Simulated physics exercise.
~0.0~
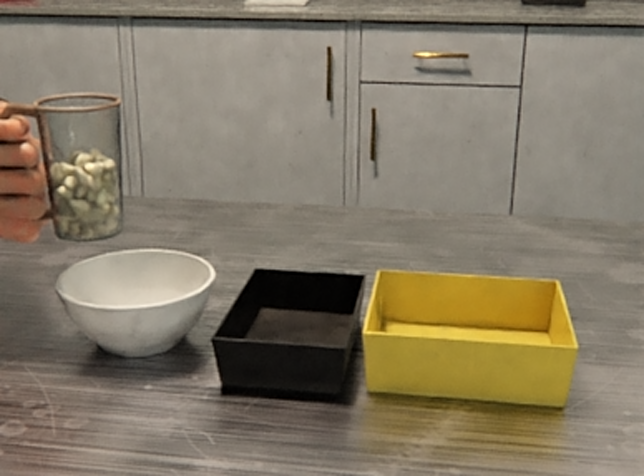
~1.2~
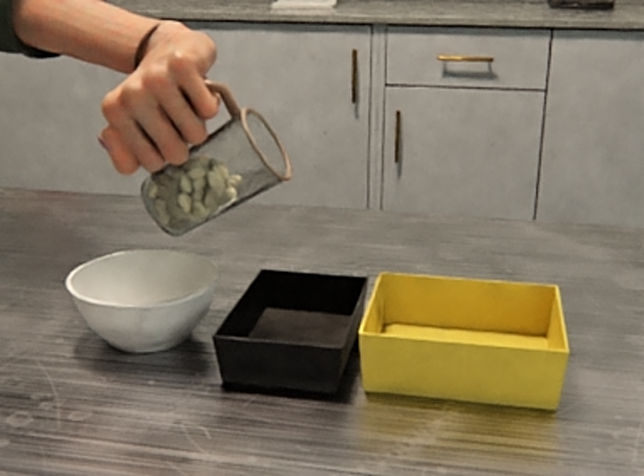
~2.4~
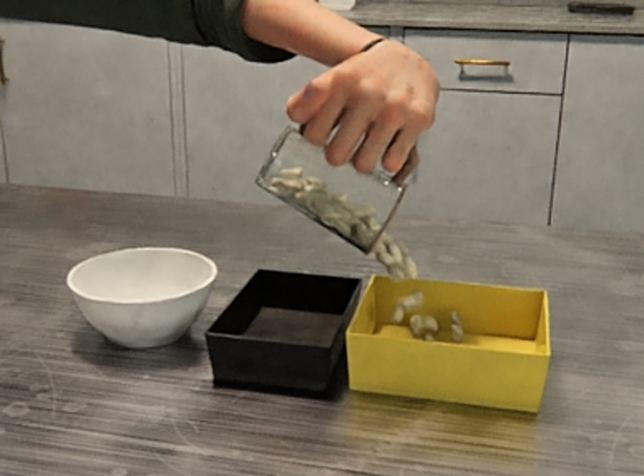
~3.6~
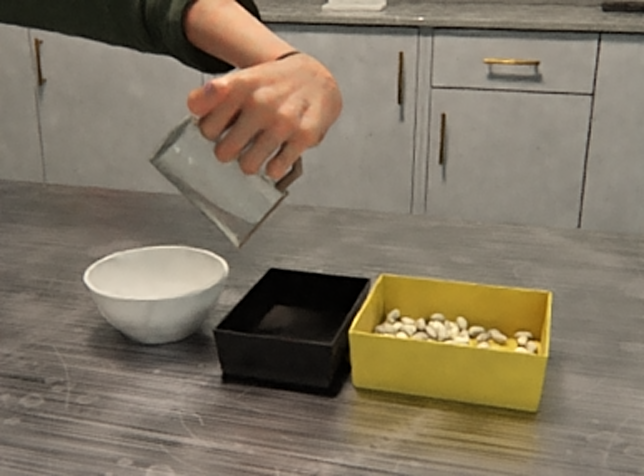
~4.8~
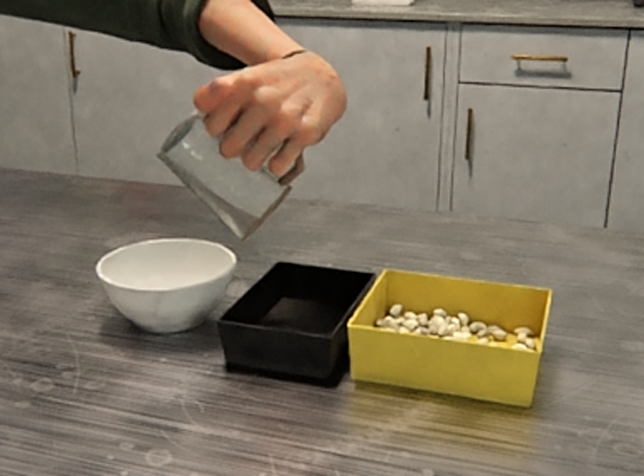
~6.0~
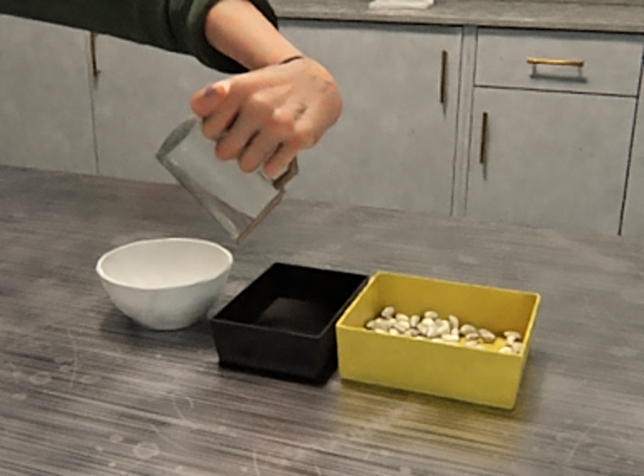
A hand carried a clear cup of white beans to the right, past a white bowl and a black tin, and tipped it so they all poured into the yellow tin, then moved back left, holding the empty cup tilted downward.
